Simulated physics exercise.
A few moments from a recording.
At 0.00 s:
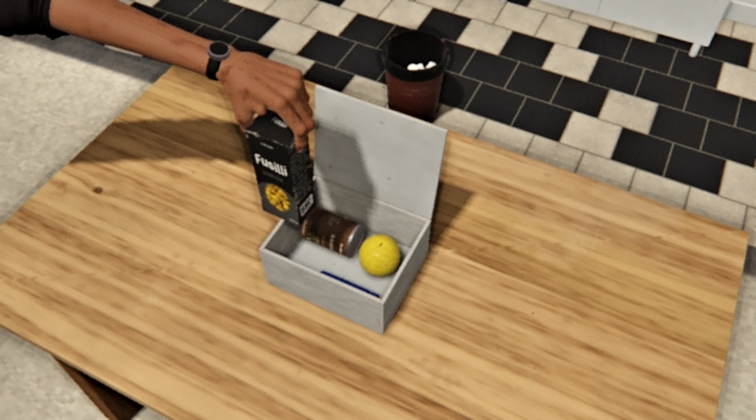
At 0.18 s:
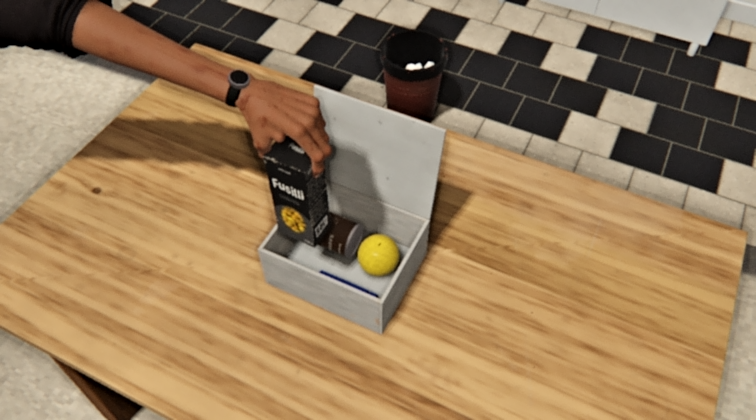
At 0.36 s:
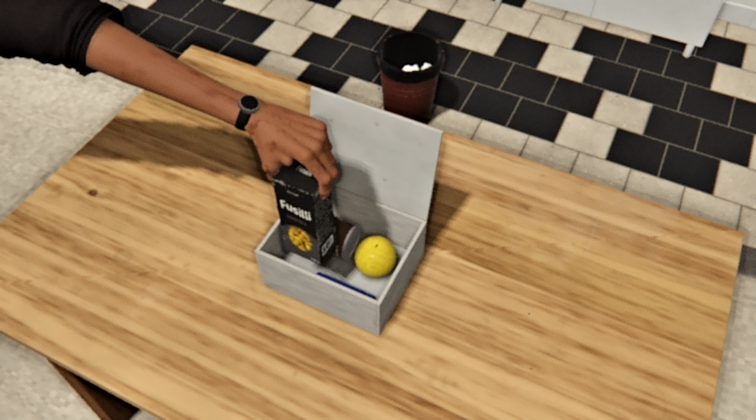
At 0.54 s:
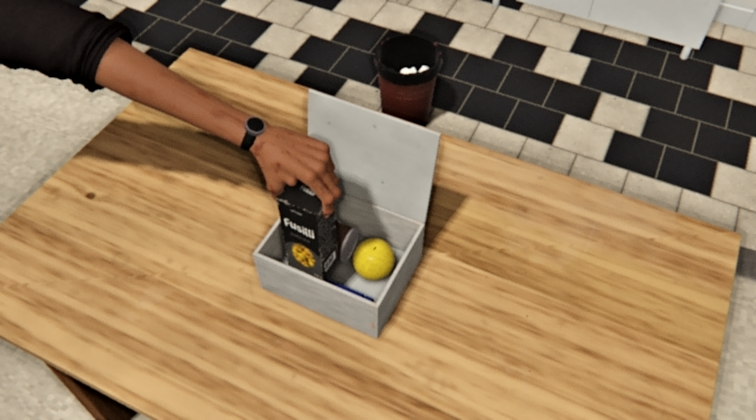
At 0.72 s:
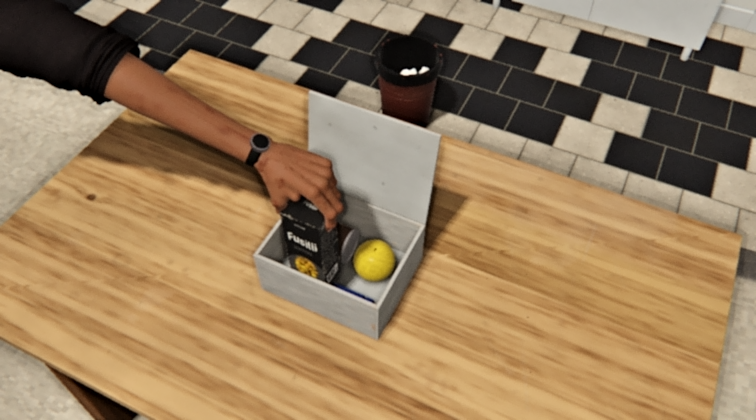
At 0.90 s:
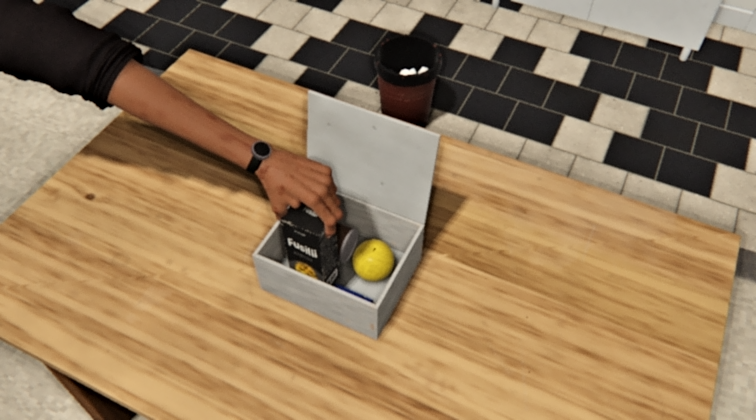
To begin with, a hand wearing a dark watch holds a black carton above an open pale box containing a brown tin and a yellow fruit. The hand moves slightly right and lowers the carton into the box beside the tin, and its fingers are still gripping the top.
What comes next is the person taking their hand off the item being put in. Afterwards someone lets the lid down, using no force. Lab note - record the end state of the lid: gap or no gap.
The lid stays above the rim.
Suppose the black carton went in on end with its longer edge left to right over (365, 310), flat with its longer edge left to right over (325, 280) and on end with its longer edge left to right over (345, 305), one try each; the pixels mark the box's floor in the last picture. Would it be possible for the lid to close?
The first placement leaves the lid partly open, the second fully closed, and the third partly open.
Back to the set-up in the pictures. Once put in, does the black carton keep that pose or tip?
Observation: The black carton tilts over.
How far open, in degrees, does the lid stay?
It comes to about 80°.
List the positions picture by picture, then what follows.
In the first frame, coming down; black carton (283, 170); brown tin (332, 231).
In the second frame, coming down; black carton (299, 193).
In the third frame, coming down; black carton (306, 214); yellow apple (376, 257).
In the fourth frame, coming down; black carton (309, 231).
In the fifth frame, coming down; black carton (312, 244).
In the sixth frame, put in, still held; black carton (312, 250); yellow apple (373, 260).
After 1.30 s, black carton turned 12° from how it was put near (316, 245).
After 1.50 s, black carton turned 56° from how it was put near (332, 232).
After 1.60 s, black carton turned 54° from how it was put near (330, 231).
After 2.70 s, lid 80° above the rim; black carton turned 55° from how it was put near (331, 232).
In the end (3.7 s), lid 80° above the rim; toppled in the box, black carton; the other 3 unmoved. At the end, from the last picture's camera, black carton near (331, 232).
